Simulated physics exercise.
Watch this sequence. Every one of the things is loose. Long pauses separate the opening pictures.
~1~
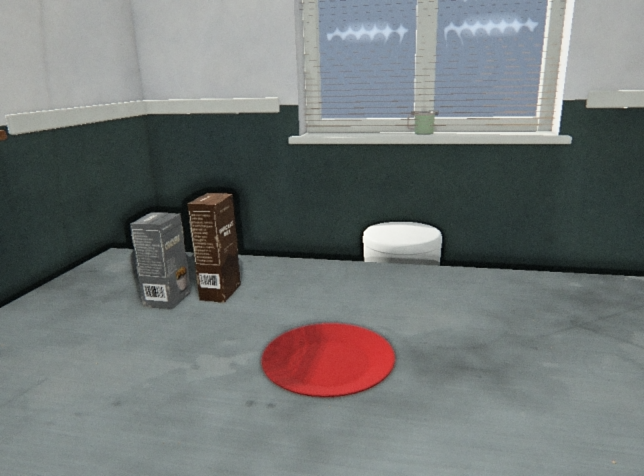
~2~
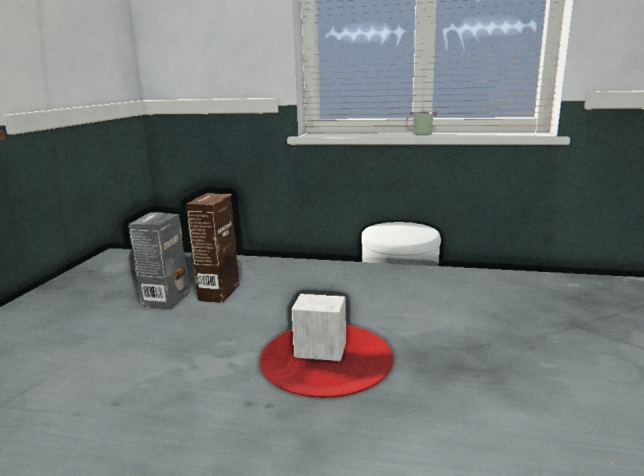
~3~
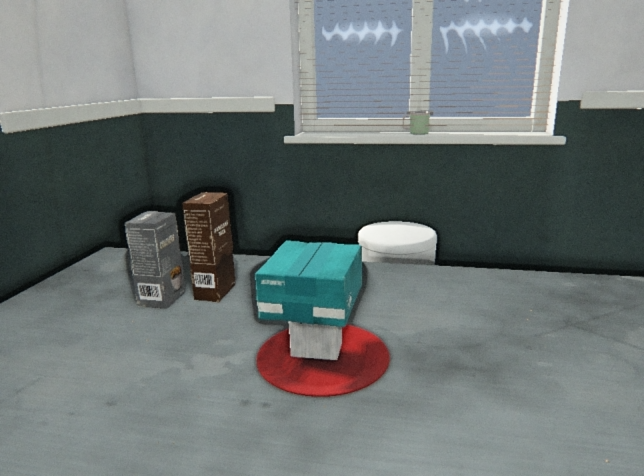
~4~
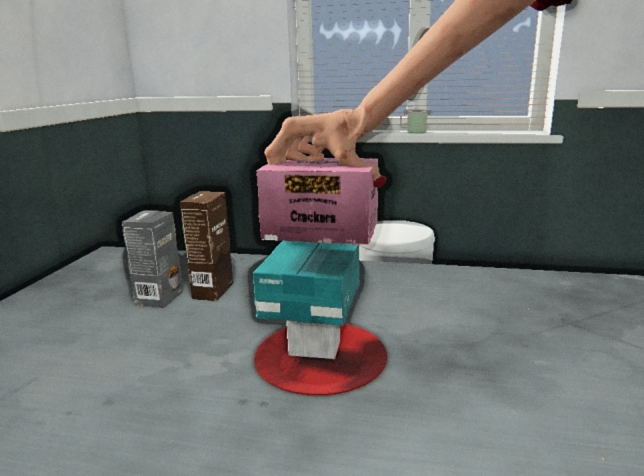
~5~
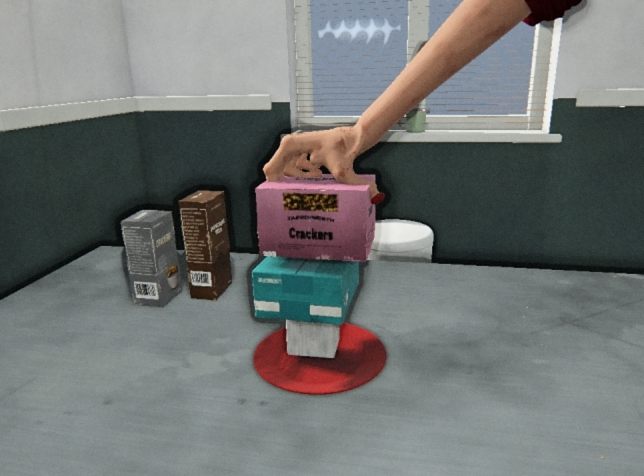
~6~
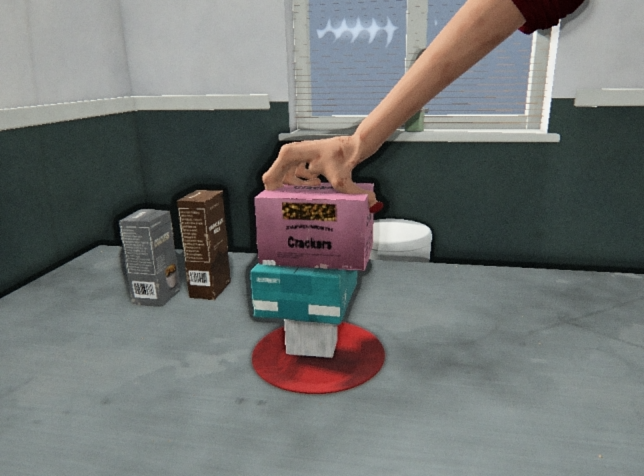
White block, then turquoise box appearing stacked on a red plate, and a hand lowering a pink crackers box on top.
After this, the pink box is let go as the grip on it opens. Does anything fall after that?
I predict no tumble.
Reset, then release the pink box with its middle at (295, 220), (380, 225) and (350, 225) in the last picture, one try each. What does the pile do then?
Stays standing; collapses; collapses.
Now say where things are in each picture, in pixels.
The last thing is not in view yet; grey carton (162, 260), in the first frame.
The last thing is not in view yet; red plate (327, 360), in the second frame.
The last thing is not in view yet; turquoise box (313, 280), in the third frame.
On its way; pink box (321, 198); white block (314, 325), in the fourth frame.
On its way; pink box (319, 214); brown carton (207, 245), in the fifth frame.
Set down, still held; pink box (317, 223); grey carton (151, 258), in the sixth frame.
Then, 0.50 s after the last picture, nothing has stirred.
Then, 1.30 s after the last picture, pink box resting near (318, 224).
At rest, all 6 in place. Seen from the same camera at the end, pink box near (318, 224). The pile holds.
